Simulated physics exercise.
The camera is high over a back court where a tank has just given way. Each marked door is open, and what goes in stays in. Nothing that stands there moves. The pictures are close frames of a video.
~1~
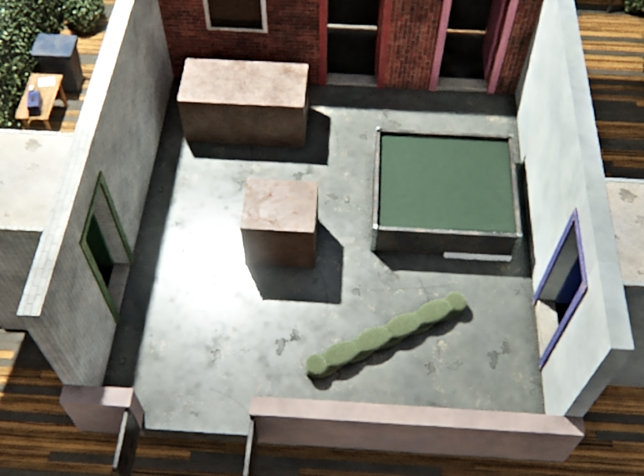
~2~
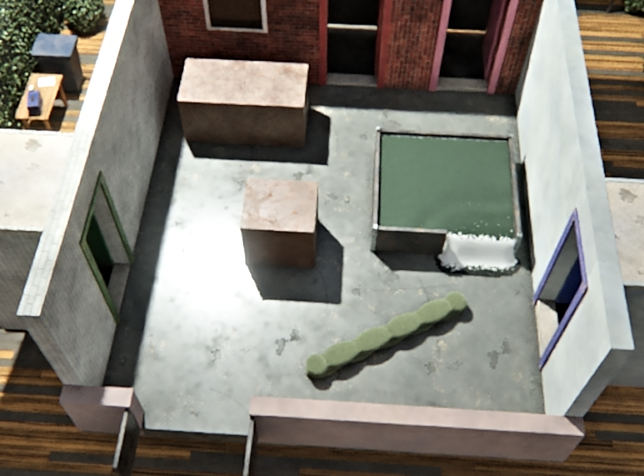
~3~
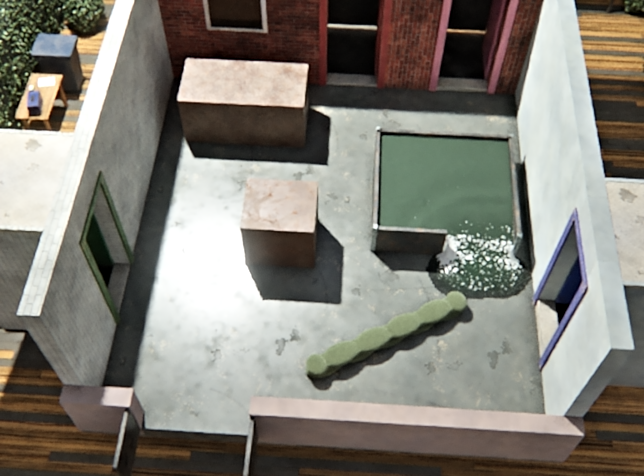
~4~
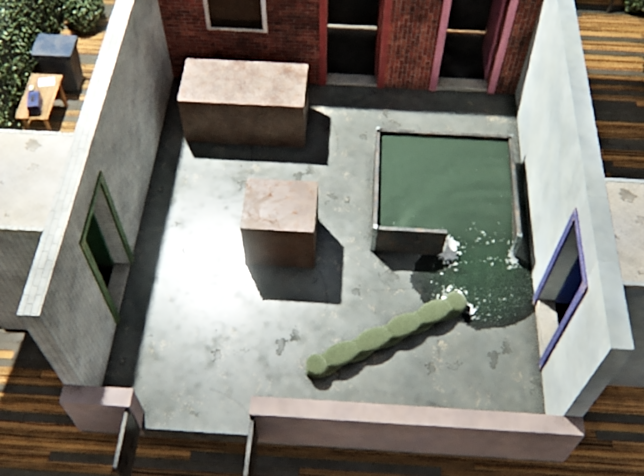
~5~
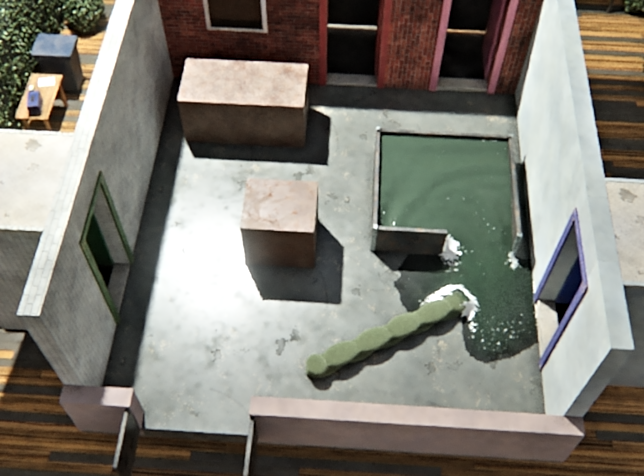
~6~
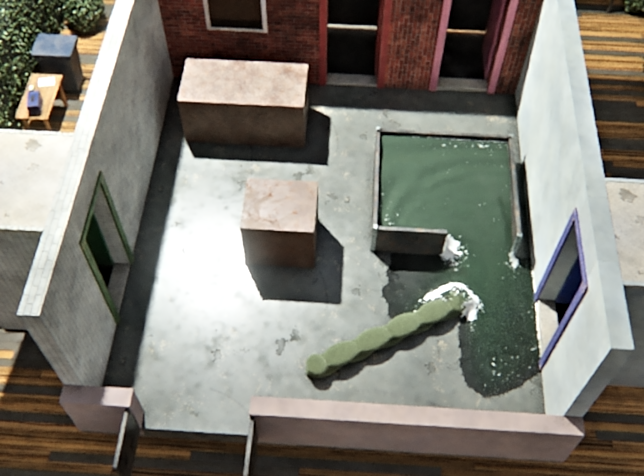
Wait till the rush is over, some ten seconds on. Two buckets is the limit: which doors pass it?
The green door takes more than that; the blue door stays under that; the pink door stays under that; the red door stays under that.
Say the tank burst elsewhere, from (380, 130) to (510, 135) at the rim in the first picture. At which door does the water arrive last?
The one in green.
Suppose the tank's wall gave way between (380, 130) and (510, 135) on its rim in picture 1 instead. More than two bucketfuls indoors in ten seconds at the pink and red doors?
My reading: The pink one goes over, the red one is over.
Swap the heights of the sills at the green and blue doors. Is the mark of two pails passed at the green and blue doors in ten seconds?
My reading: The green one takes less; the blue one floods.
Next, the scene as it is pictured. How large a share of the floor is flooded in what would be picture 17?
Some 25 per cent.
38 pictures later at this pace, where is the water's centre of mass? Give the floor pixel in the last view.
Near (373, 307).
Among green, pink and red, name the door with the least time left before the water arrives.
I say the door marked green.
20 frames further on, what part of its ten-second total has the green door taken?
About 0 per cent.
A moment on, water covers 15 % of the floor; the green door not reached, the blue door wet at the sill, nothing in, the pink door not reached, the red door not reached.
Next, water covers 25 % of the floor; the green door not reached, the blue door under two buckets in, the pink door not reached, the red door not reached.
Then, water covers 40 % of the floor; the green door not reached, the blue door under two buckets in, the pink door not reached, the red door not reached.
Later, water covers 55 % of the floor; the green door under two buckets in, the blue door under two buckets in, the pink door not reached, the red door not reached.
In the end, water covers 75 % of the floor; the green door over two buckets in, the blue door under two buckets in, the pink door wet at the sill, nothing in, the red door not reached.
